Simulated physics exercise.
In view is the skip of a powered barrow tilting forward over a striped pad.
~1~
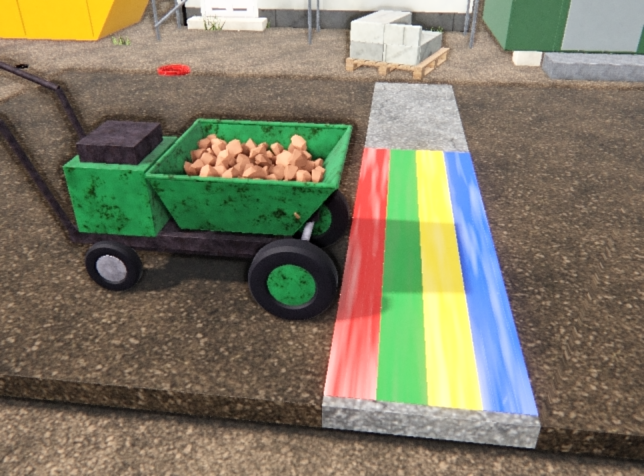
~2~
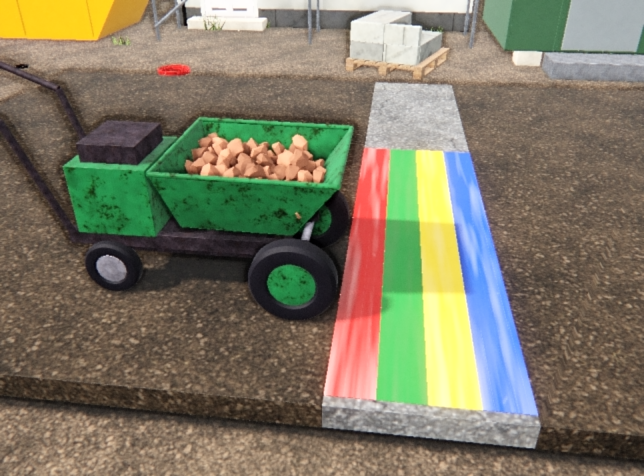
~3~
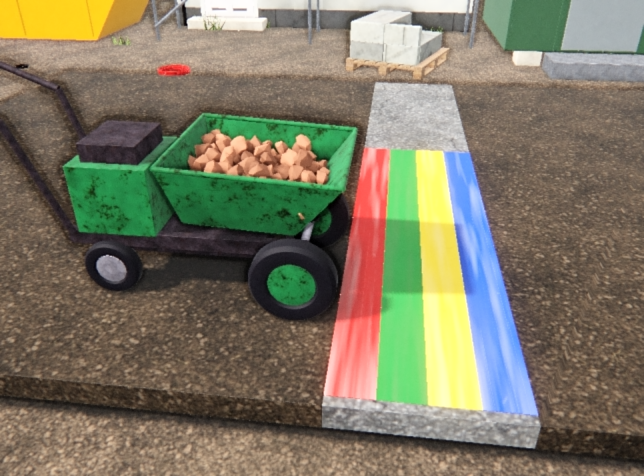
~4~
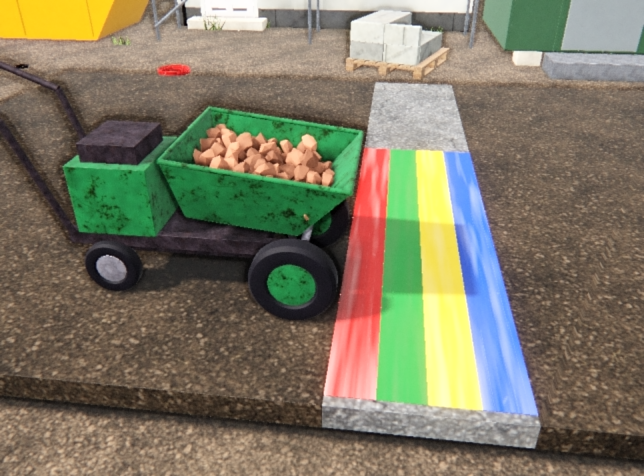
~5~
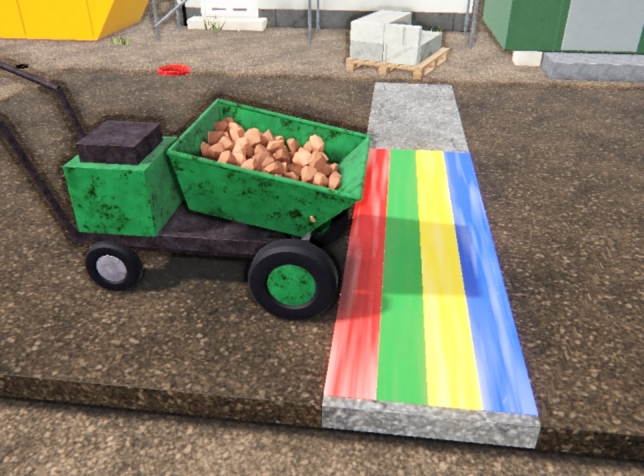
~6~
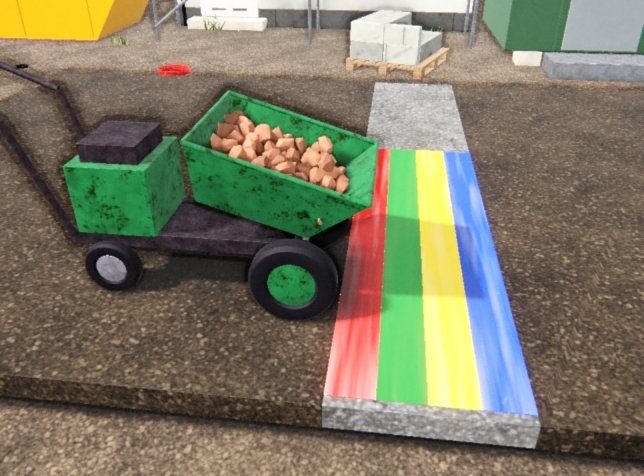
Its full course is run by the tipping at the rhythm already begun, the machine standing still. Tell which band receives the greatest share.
I would say the yellow band receives it.
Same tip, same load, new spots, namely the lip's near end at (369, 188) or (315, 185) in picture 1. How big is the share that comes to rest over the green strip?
You'd get around 0 in a hundred, then 30 in a hundred.
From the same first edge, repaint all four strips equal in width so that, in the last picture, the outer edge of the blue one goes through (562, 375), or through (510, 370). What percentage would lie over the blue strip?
In order, 10 % and 20 %.
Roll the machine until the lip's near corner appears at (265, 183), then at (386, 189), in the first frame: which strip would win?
The red strip, then that blue strip.
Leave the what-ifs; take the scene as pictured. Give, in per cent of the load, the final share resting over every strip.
The red strip carries 0 per cent, the green strip 15 per cent, the yellow strip 40 per cent and the blue strip 10 per cent.
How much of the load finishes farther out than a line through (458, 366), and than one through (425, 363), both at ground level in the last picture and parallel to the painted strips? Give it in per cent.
Close to 30 and 60 per cent respectively.
Just after the last frame, skip tipped steeply; every one in the skip.
A moment on, skip tipped steeply; almost all in the skip; just a few over the green strip; about a tenth over the yellow strip.
Further on, skip tipped right over; roughly a third in the skip; about a tenth over the green strip; roughly a third over the yellow strip; about a tenth over the blue strip; just a few off the paint.
When it is over, skip tipped right over; roughly a third in the skip; not one over the red strip; about a tenth over the green strip; roughly a third over the yellow strip; about a tenth over the blue strip; about a tenth off the paint.
